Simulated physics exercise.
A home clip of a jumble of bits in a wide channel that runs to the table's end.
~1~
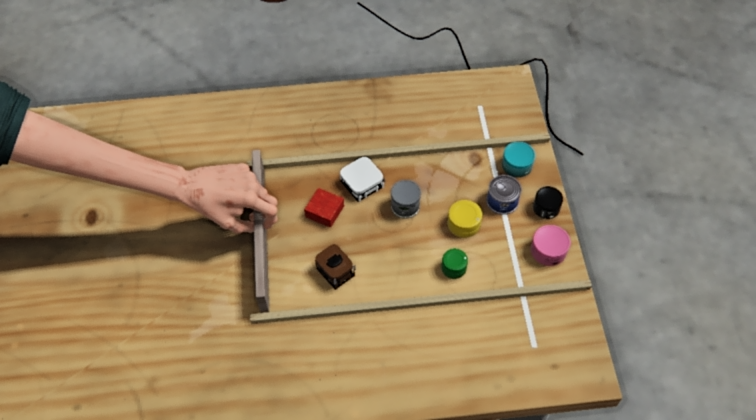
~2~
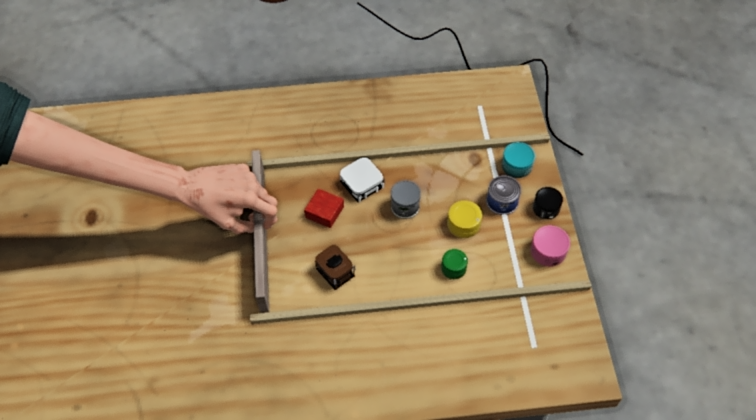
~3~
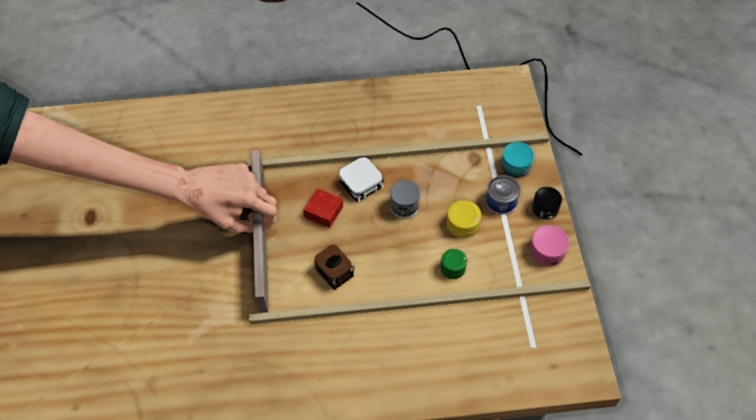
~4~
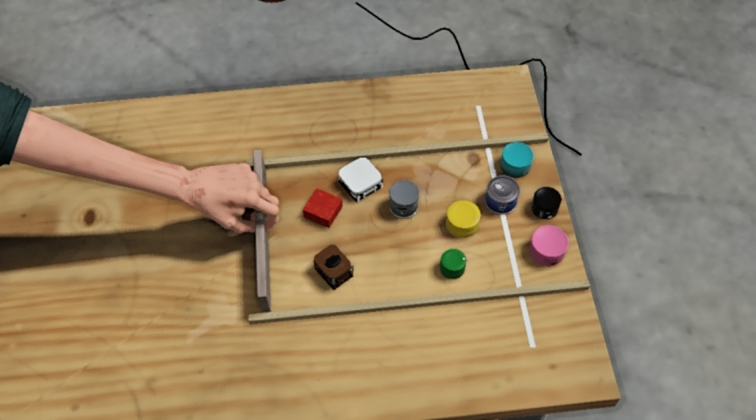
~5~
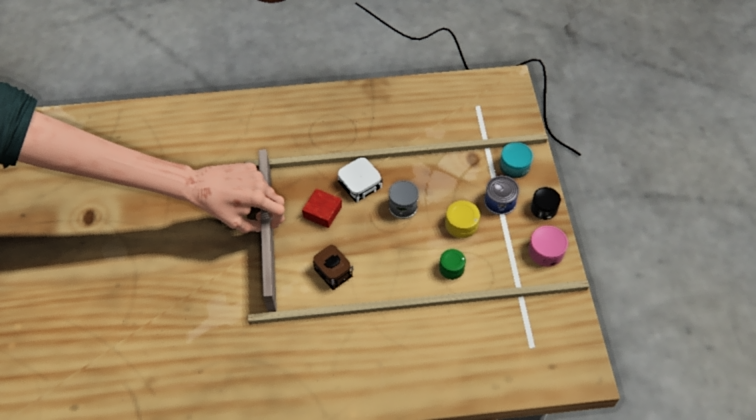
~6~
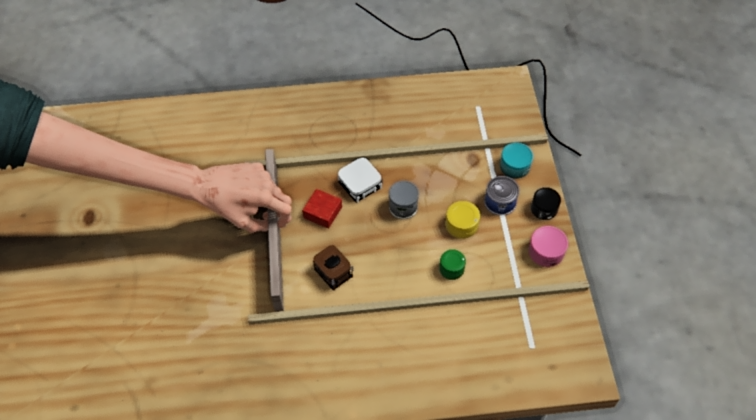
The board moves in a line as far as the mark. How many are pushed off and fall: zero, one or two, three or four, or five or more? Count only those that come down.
Outcome: The number that fall off is one or two.
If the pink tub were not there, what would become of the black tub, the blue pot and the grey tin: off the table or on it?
The black tub falls; the blue pot comes down; the grey tin does not fall.
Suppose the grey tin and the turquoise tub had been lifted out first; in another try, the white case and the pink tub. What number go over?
The counts: 1 and 2.
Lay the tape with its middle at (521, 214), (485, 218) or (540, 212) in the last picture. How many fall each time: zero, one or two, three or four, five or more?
In that order: Three to four; either one or two; five or over.
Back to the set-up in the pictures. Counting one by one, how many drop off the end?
It comes to 2.
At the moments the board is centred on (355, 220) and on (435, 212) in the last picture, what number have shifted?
The counts are 3 and 6.
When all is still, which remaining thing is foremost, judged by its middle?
The pink tub.
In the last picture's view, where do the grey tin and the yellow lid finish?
The grey tin stops around (542, 184); the yellow lid around (520, 215).
A little later, none off yet; black tub at rest near (546, 204); pink tub at rest near (548, 247); turquoise tub at rest near (516, 161).
Next, none off yet; black tub shifted about its own width near (563, 207); pink tub at rest near (548, 247); turquoise tub at rest near (516, 161).
When it is over, the number that fall off is one or two; down, blue pot and black tub.
